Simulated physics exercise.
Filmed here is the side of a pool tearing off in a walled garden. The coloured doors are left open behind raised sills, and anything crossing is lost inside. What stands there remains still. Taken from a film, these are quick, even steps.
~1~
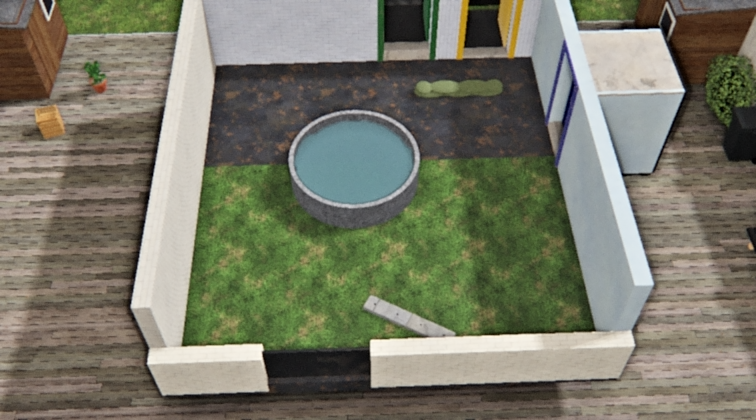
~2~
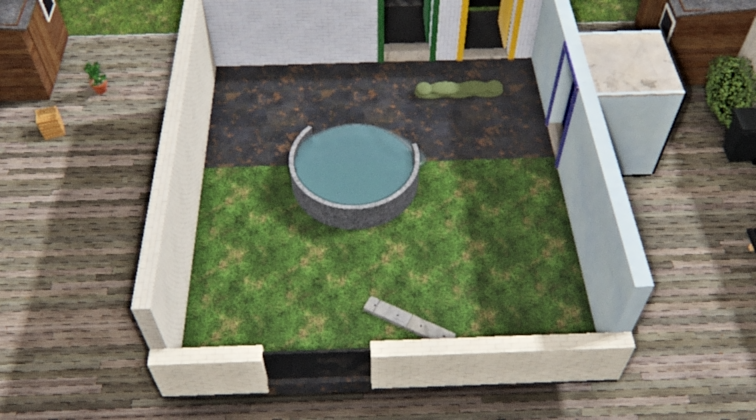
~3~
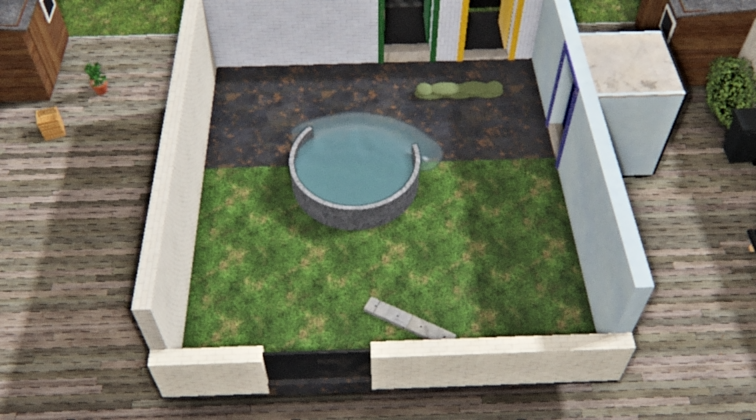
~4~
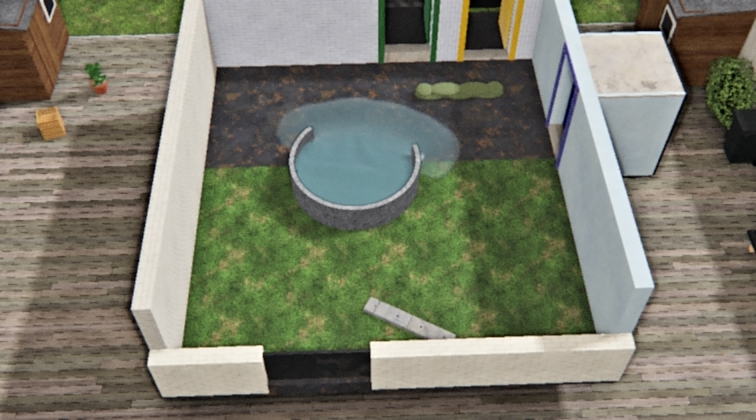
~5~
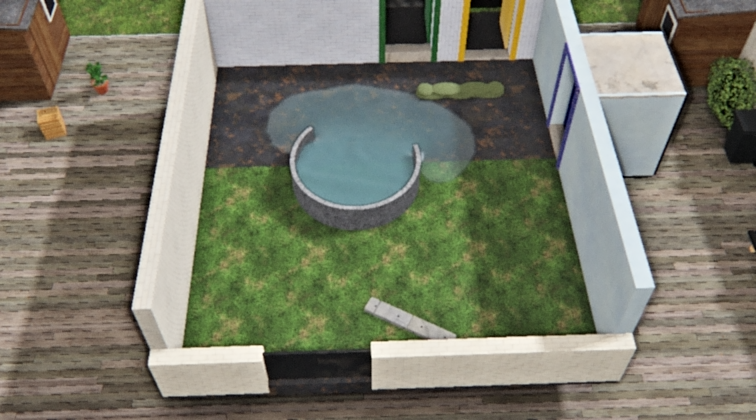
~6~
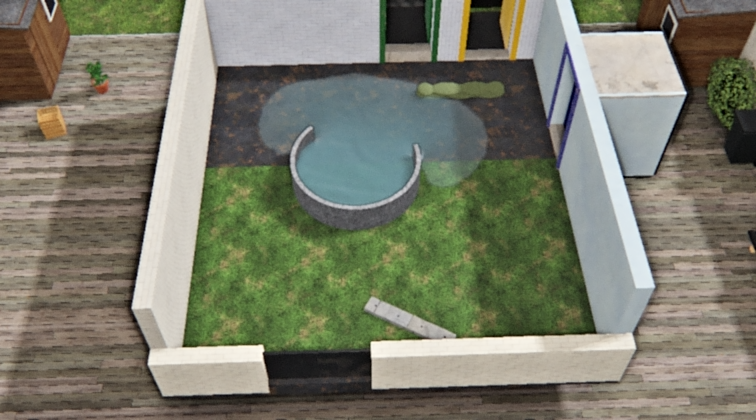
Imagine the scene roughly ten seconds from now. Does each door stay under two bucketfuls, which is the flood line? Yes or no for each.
Yellow door - no, it floods; blue door - yes, stays under; green door - yes, stays under.
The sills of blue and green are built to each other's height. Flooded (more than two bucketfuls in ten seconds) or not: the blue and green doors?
Result - blue comes in low, green comes in high.
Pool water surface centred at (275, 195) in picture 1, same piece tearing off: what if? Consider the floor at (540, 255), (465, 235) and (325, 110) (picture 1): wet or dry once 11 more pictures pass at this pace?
Result: Spared; spared; inundated.
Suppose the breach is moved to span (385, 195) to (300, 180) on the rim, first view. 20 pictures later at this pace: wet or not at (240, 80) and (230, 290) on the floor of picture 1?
In that order: Free of water, under water.
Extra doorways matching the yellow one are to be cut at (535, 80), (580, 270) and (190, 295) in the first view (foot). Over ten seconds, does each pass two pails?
The three come out over, short and short.
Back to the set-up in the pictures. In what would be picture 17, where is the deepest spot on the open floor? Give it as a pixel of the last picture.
Approximate pixel: (385, 78).
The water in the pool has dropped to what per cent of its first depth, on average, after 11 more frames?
Close to 32 in a hundred.
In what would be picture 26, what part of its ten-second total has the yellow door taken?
Near 0 per cent, give or take.
A moment on, water covers 30 % of the floor; the yellow door not reached, the blue door not reached, the green door wet at the sill, nothing in.
Next, water covers 30 % of the floor; the yellow door wet at the sill, nothing in, the blue door wet at the sill, nothing in, the green door under two buckets in.
Then, water covers 40 % of the floor; the yellow door under two buckets in, the blue door under two buckets in, the green door under two buckets in.
Later, water covers 65 % of the floor; the yellow door over two buckets in, the blue door under two buckets in, the green door under two buckets in.
In the end, water covers 90 % of the floor; the yellow door over two buckets in, the blue door under two buckets in, the green door under two buckets in.
